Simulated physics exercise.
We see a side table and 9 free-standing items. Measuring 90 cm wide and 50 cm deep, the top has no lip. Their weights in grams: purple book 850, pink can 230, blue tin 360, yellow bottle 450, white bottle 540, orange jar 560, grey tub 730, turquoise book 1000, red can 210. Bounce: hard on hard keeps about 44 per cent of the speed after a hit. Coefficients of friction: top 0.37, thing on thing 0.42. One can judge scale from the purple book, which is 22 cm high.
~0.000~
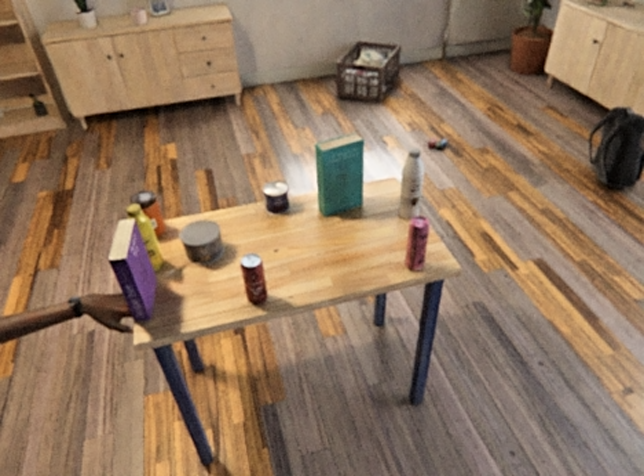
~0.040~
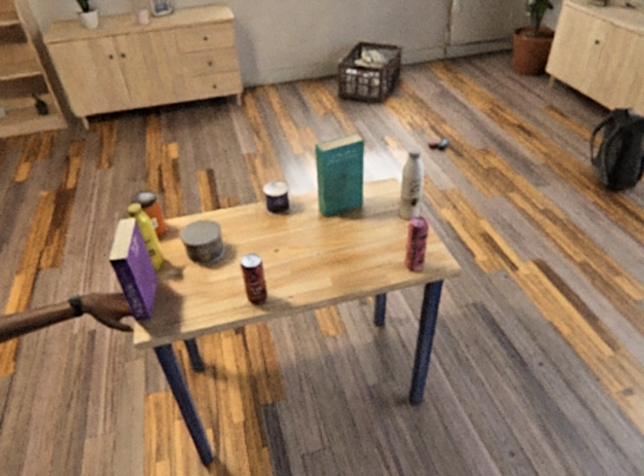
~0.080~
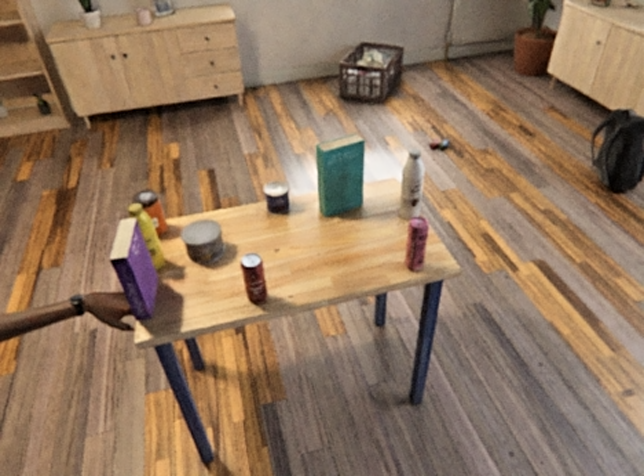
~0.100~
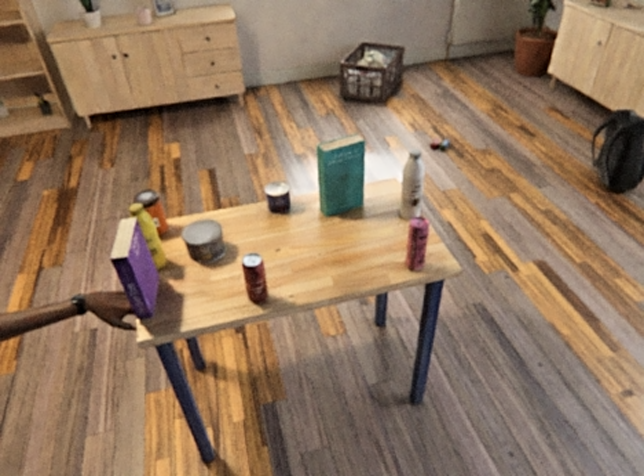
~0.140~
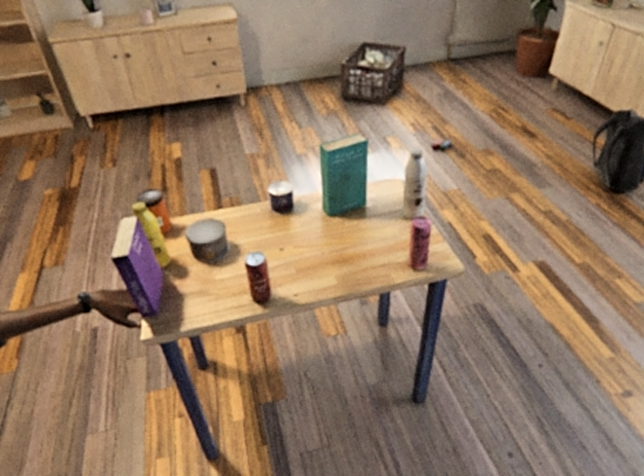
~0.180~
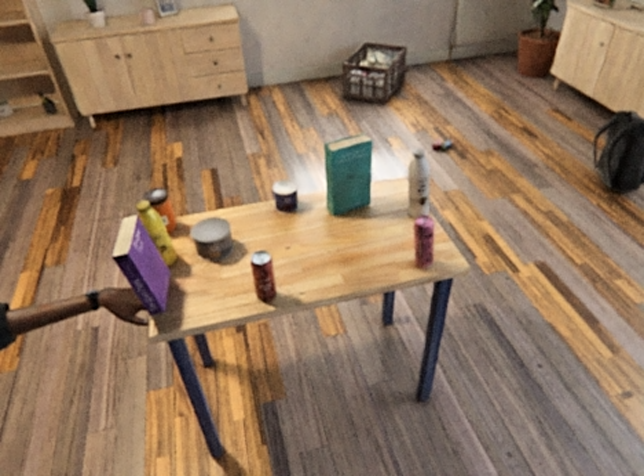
In a room with a patchwork wooden floor, a hand held still beside a purple book on a cluttered table, then the table shifted slightly right as the book and yellow bottle leaned left.
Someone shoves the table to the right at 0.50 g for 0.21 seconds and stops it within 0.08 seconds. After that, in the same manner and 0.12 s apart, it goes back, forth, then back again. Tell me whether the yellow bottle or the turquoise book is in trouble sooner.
Sooner in trouble is the former of the two.
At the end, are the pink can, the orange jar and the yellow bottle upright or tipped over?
Well, the pink can tumbles down, the orange jar holds steady, and the yellow bottle tumbles down.
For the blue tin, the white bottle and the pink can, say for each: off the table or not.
Observed: Blue tin remains in bounds; white bottle exits its support; pink can exits its support.
After 0.58 s, table 12 cm from its start; purple book and white bottle now off the table; yellow bottle leaning 37° near (215, 224); turquoise book slid 4 cm near (390, 168).
After 1.08 s, table 9 cm from its start; yellow bottle on its side near (178, 268); pink can on its side; grey tub slid 6 cm.
After 1.68 s, pink can and yellow bottle now off the table; turquoise book slid 4 cm near (353, 175); grey tub slid 12 cm.
By the end (2.3 s), off the table, purple book, pink can, yellow bottle and white bottle; not toppled but over 5 cm from the start, grey tub and red can; the other 3 in place, give or take 5 cm. Seen from the same camera at the end, turquoise book near (352, 175). Yellow bottle went at 0.58 s; turquoise book was never lost.
